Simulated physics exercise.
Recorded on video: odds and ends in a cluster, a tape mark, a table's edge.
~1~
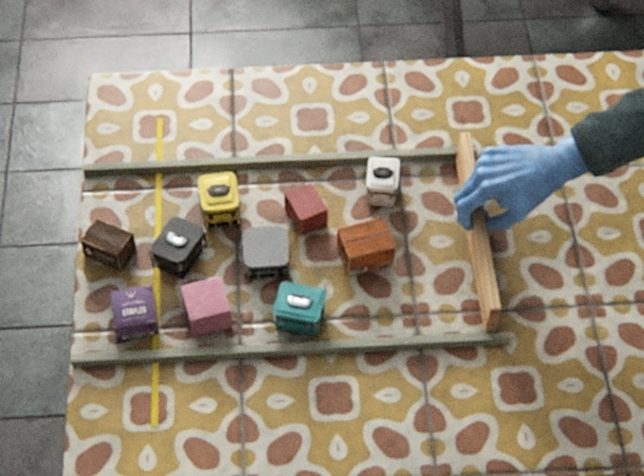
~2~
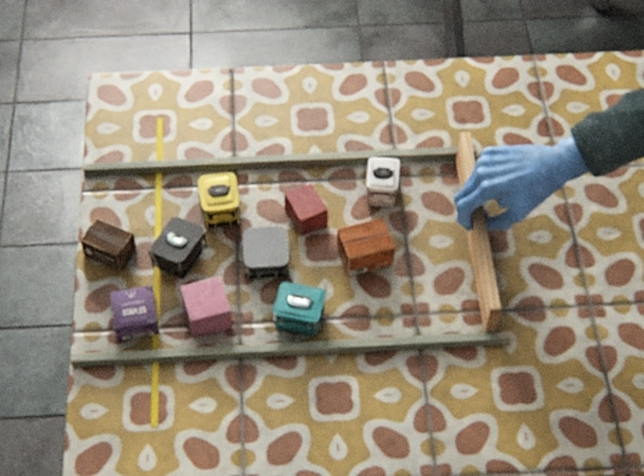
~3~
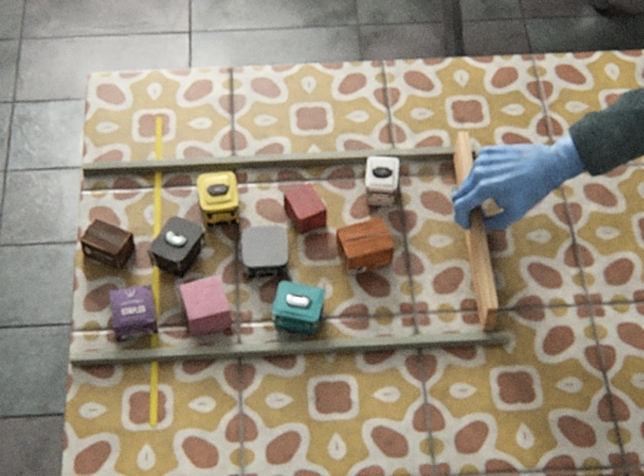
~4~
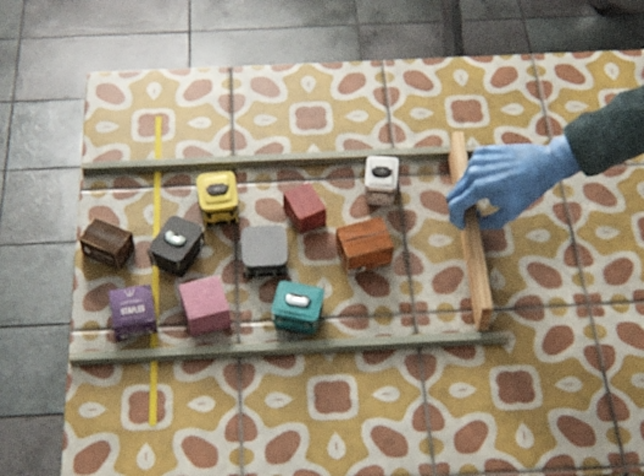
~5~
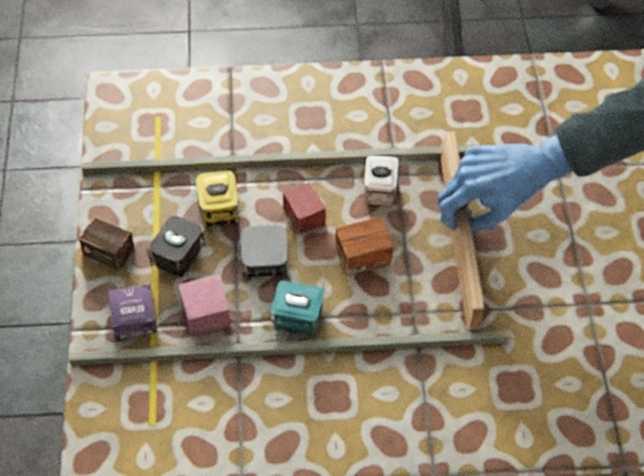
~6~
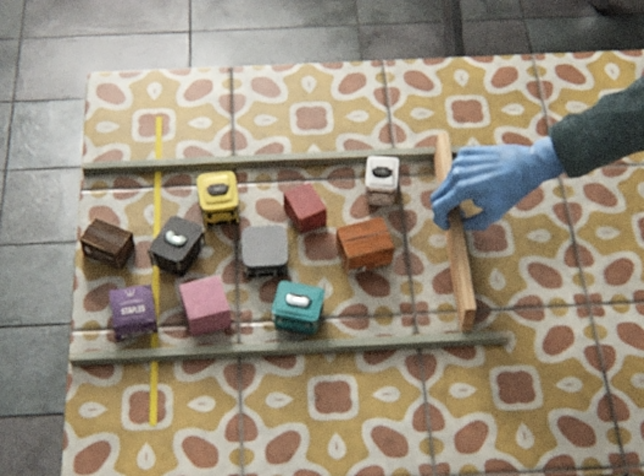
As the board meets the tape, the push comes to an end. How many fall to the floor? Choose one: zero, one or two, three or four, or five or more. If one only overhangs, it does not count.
Three or four.
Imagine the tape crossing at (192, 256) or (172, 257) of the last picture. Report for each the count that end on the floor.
1 and 3.
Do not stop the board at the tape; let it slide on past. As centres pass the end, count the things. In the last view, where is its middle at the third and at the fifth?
Earlier crossing: About (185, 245); later crossing: About (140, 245).
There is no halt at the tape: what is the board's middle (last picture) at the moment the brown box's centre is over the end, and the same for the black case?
At (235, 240) for the brown box; at (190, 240) for the black case.
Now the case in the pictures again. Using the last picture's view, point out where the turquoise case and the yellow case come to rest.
Turquoise case at (131, 321), yellow case at (103, 202).
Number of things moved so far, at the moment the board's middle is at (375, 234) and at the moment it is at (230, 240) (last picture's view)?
By the first moment it's 2, by the second it's 10.
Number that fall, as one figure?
The exact number is 3.
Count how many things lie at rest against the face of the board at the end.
Total: 4.
Early on, none off yet; brown box at rest near (108, 243); purple box at rest near (134, 312); black case at rest near (177, 246).
A while later, none off yet; brown box travelled a little near (89, 245); purple box at rest near (134, 312); black case travelled about its own width near (133, 251).
Finally, the number that fall off is three or four; lost, black case, purple box and brown box.
